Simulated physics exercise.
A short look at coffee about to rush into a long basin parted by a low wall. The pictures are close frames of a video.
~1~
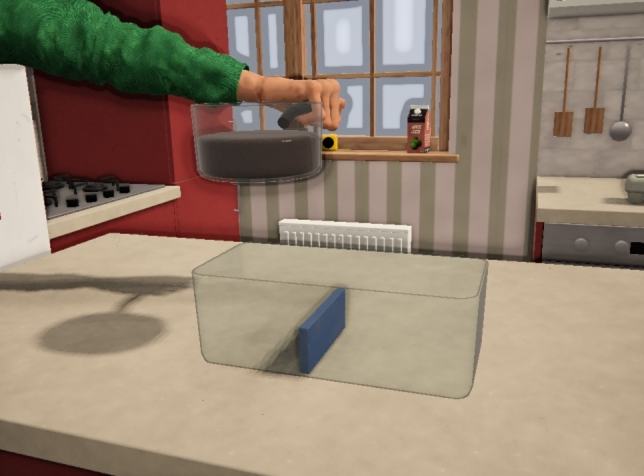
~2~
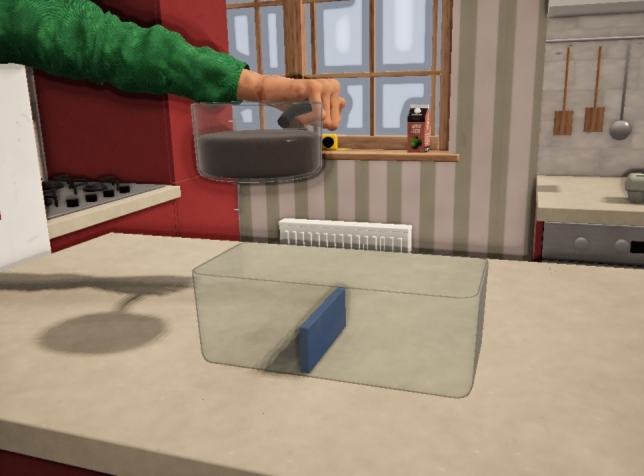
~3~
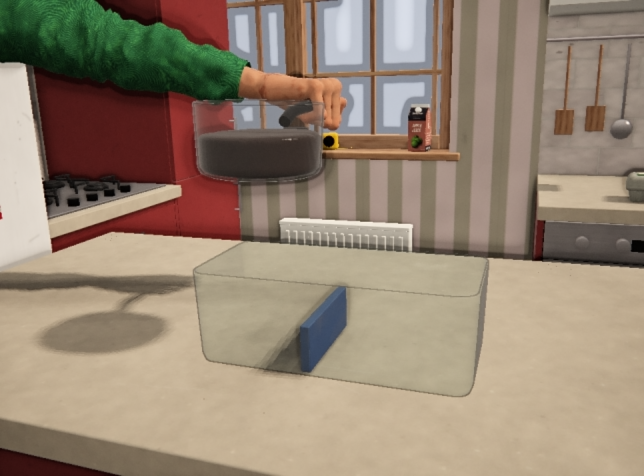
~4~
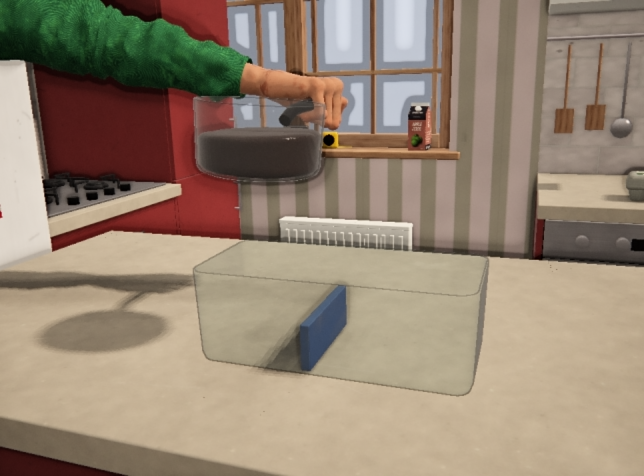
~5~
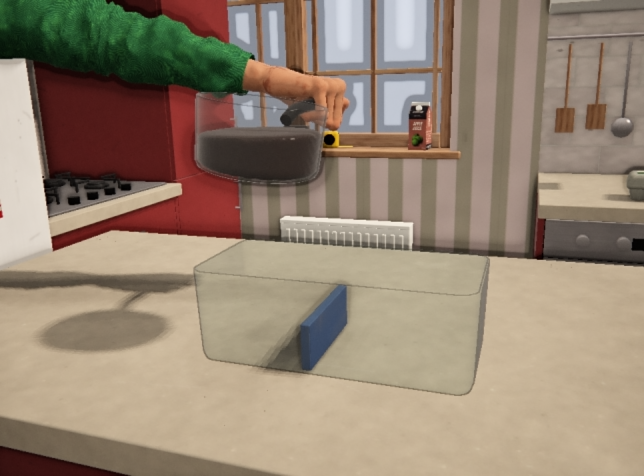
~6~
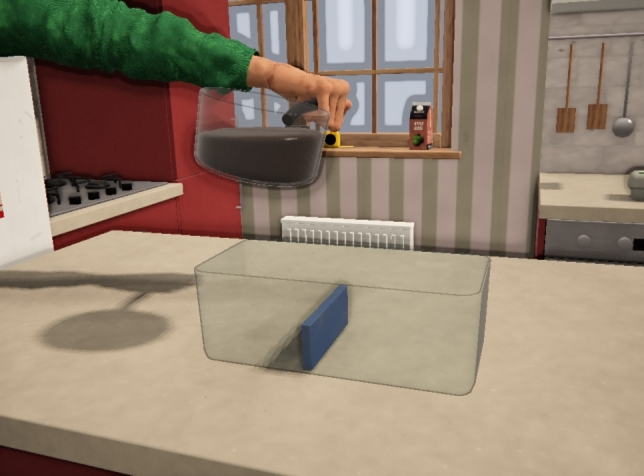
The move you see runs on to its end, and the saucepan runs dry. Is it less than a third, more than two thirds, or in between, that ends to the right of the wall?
The share right of the wall is over two thirds.
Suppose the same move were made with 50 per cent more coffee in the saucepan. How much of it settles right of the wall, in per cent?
Close to 95 per cent.
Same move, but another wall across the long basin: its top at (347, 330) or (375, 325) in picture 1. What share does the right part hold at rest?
In turn 70 and 40 in a hundred.
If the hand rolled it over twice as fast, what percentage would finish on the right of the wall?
Roughly 95 in a hundred.
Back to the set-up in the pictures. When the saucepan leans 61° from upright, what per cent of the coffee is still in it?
Some 75 per cent.
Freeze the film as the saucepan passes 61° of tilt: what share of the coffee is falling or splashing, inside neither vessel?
It comes to 20 per cent or so.
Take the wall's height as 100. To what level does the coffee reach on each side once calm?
The left part 0 per cent, the right part 50.
A moment on, the saucepan is tipped part way and 76 per cent is still to pour, 0 is left of the wall and 3 right of it.
Next, the saucepan is tipped on its side and 22 per cent is still to pour, 1 is left of the wall and 61 right of it.
Then the saucepan is tipped on its side and 3 per cent is still to pour, 2 is left of the wall and 91 right of it.
Later the saucepan is tipped on its side and 0 per cent is still to pour, 3 is left of the wall and 95 right of it.
In the end 4 per cent lies left of the wall, 96 right of it and 1 outside.
